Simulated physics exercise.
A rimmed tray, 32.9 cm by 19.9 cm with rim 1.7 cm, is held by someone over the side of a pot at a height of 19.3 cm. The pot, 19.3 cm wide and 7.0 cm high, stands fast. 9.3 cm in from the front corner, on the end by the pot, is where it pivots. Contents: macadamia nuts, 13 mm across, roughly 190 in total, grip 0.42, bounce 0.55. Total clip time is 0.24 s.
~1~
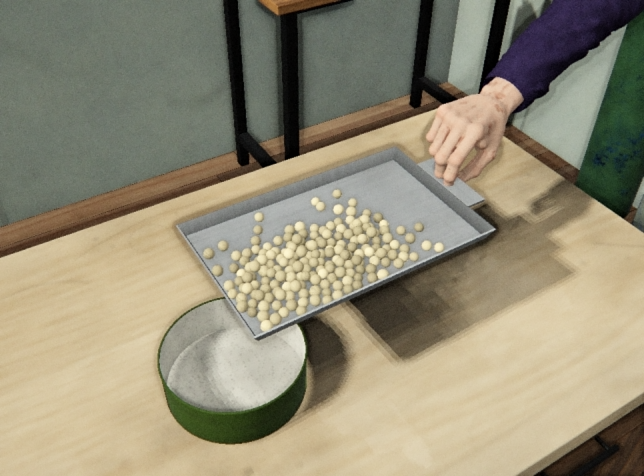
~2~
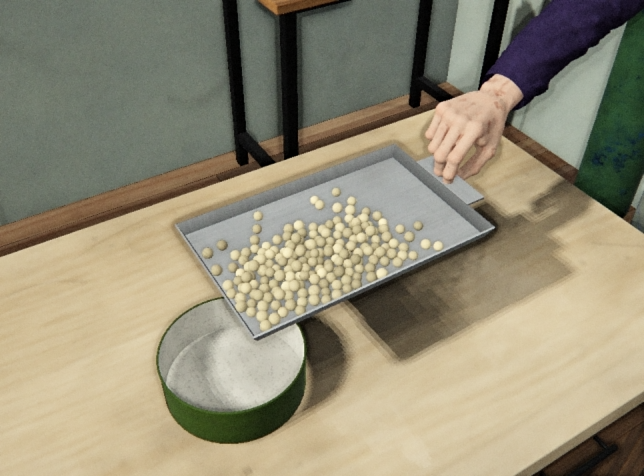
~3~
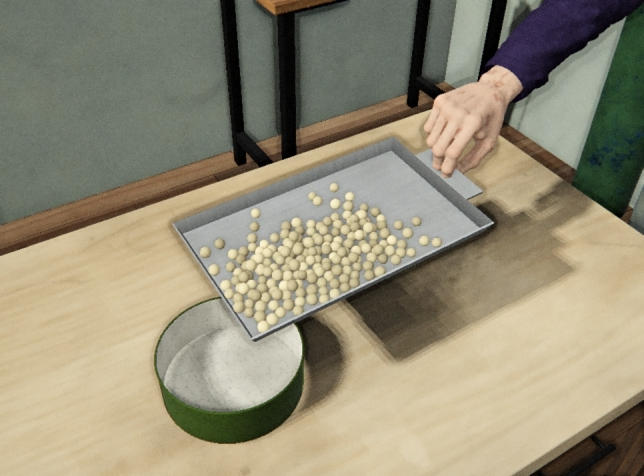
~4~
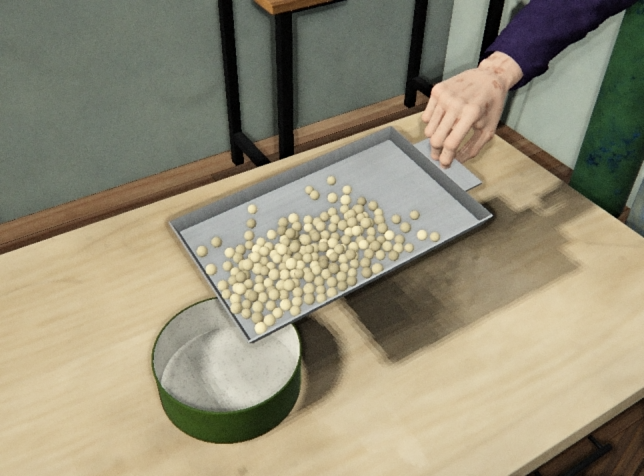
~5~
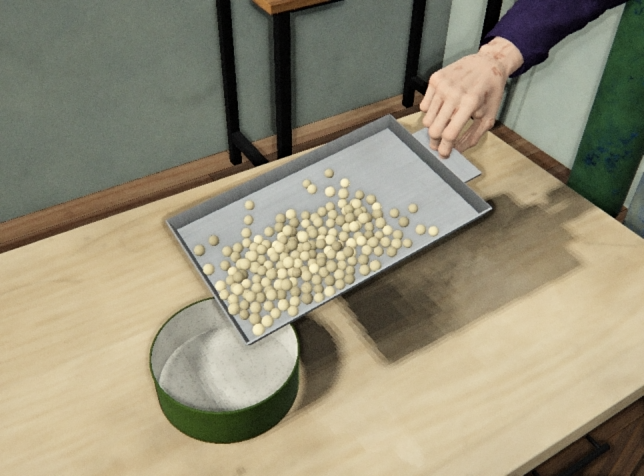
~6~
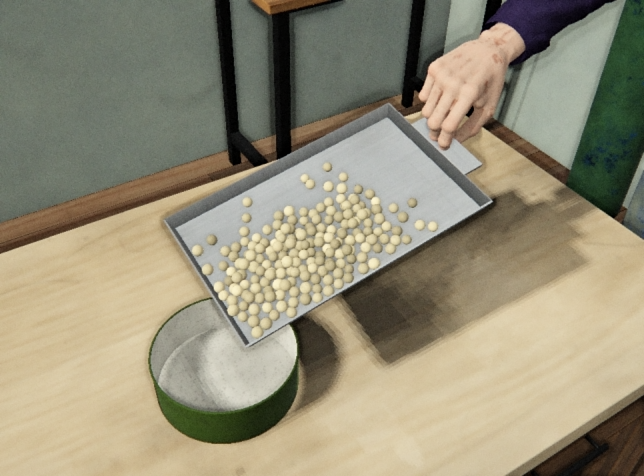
On a pale wooden table, a hand in a purple sleeve holds a rimmed grey tray of small round cream-coloured pieces, its near-left corner over a green pot. The hand slowly raises the right end, tilting the tray toward the pot, while the pieces stay loosely clustered on it.
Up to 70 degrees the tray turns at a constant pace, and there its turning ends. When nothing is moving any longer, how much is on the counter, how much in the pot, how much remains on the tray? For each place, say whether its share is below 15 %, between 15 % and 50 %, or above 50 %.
Outcome: Counter: Going to get the main portion; pot: Going to get a middle portion; tray: Going to get a small portion.
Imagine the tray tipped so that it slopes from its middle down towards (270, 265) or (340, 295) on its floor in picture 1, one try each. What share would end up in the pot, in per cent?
Near 50 and 30 percent, in that order.
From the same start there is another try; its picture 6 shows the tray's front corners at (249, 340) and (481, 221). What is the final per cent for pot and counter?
Pot 25, counter 75.
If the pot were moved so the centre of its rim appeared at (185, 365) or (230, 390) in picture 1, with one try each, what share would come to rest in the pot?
Around 25 per cent, then around 90 per cent.
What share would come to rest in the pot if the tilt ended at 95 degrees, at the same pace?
That would give about 40 per cent.
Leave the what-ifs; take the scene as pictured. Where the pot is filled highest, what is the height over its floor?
Some 2.0 cm above the floor.
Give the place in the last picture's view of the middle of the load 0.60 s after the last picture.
Approx. (267, 298).
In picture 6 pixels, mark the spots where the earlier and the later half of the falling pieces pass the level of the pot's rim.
Roughly (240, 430) to begin with, later roughly (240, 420).
Then, 0.36 s after the last picture, tilt 41 degrees; the tray holds 100 %, the pot 0 %.
Then, 0.60 s after the last picture, tilt 59 degrees; the tray holds 90 %, the pot 0 %.
Then, 0.95 s after the last picture, tilt 70 degrees; the tray holds 15 %, the pot 20 %.
In the end, counter 70 %, pot 30 %, tray 0 %.
